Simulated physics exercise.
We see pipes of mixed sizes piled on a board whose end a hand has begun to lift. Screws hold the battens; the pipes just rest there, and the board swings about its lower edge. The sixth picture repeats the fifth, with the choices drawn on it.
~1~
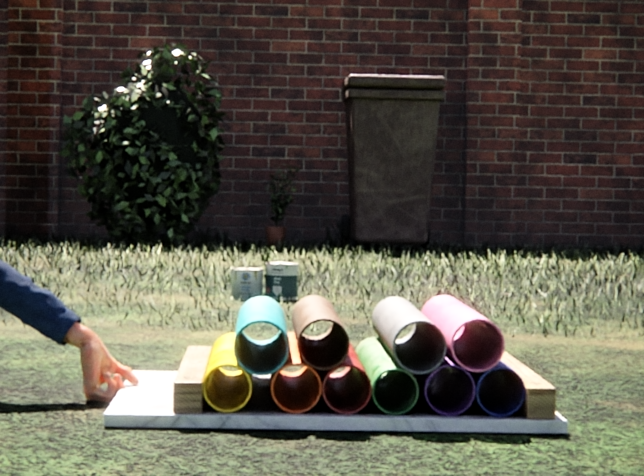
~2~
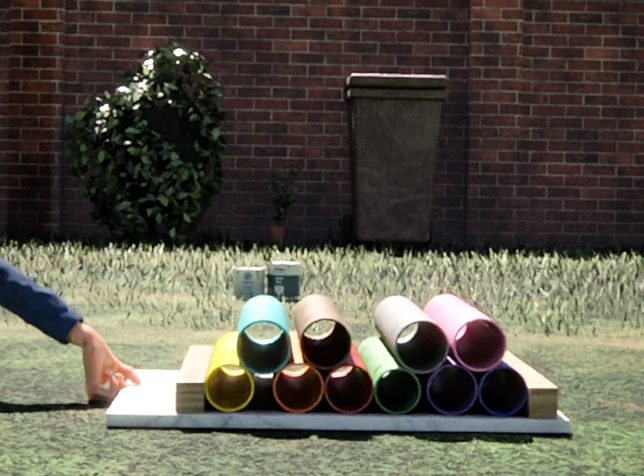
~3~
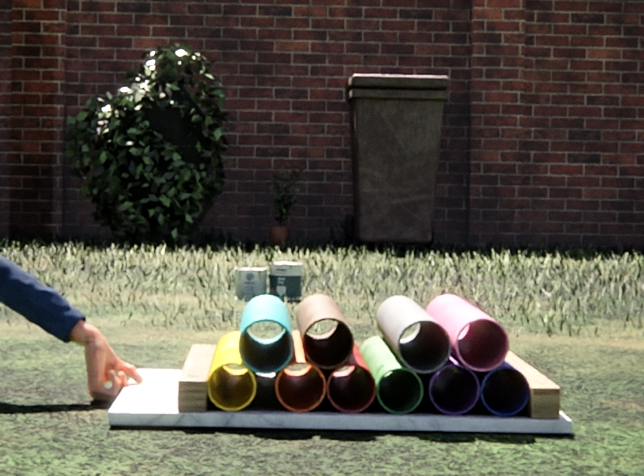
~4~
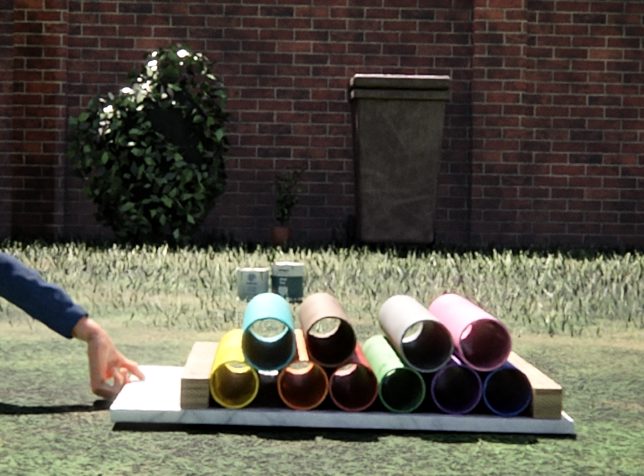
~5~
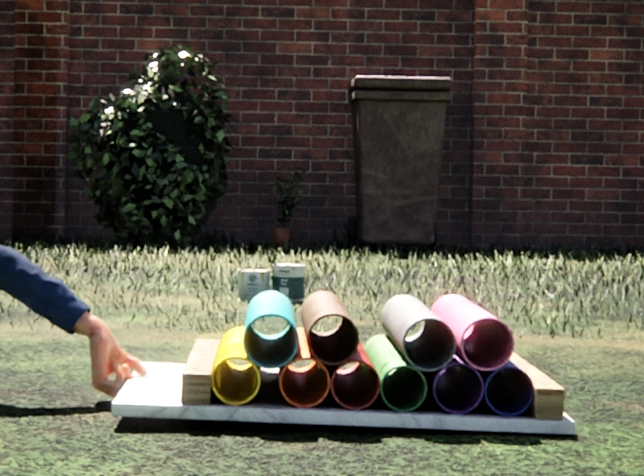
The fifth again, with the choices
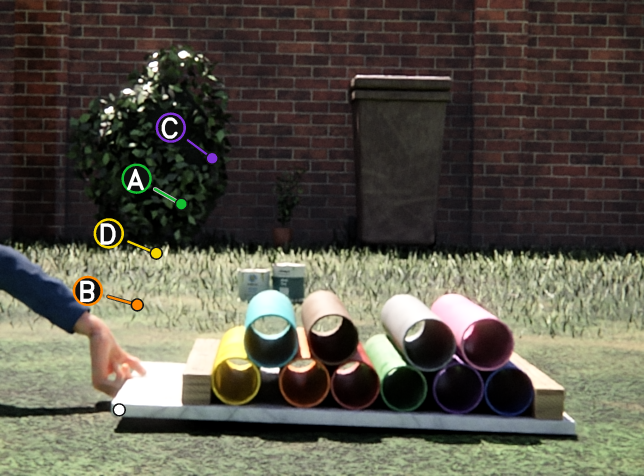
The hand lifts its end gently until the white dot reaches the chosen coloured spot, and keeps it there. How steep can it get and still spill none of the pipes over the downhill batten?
Mark D is as high as it can go.
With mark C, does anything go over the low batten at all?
Yes.
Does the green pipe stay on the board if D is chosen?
Yes, with D.
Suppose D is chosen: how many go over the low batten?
The count is none.
On the copy, A at (182, 204); B at (137, 305); C at (212, 159); D at (156, 253); the white dot at (119, 410).
On D. First, board at 15°.
Then, board at 22°.
Finally, board at 22°, none over the low batten.
By contrast, A four over the low batten (grey, turquoise, pink, brown); B none over the low batten; C four over the low batten (grey, turquoise, pink, brown).
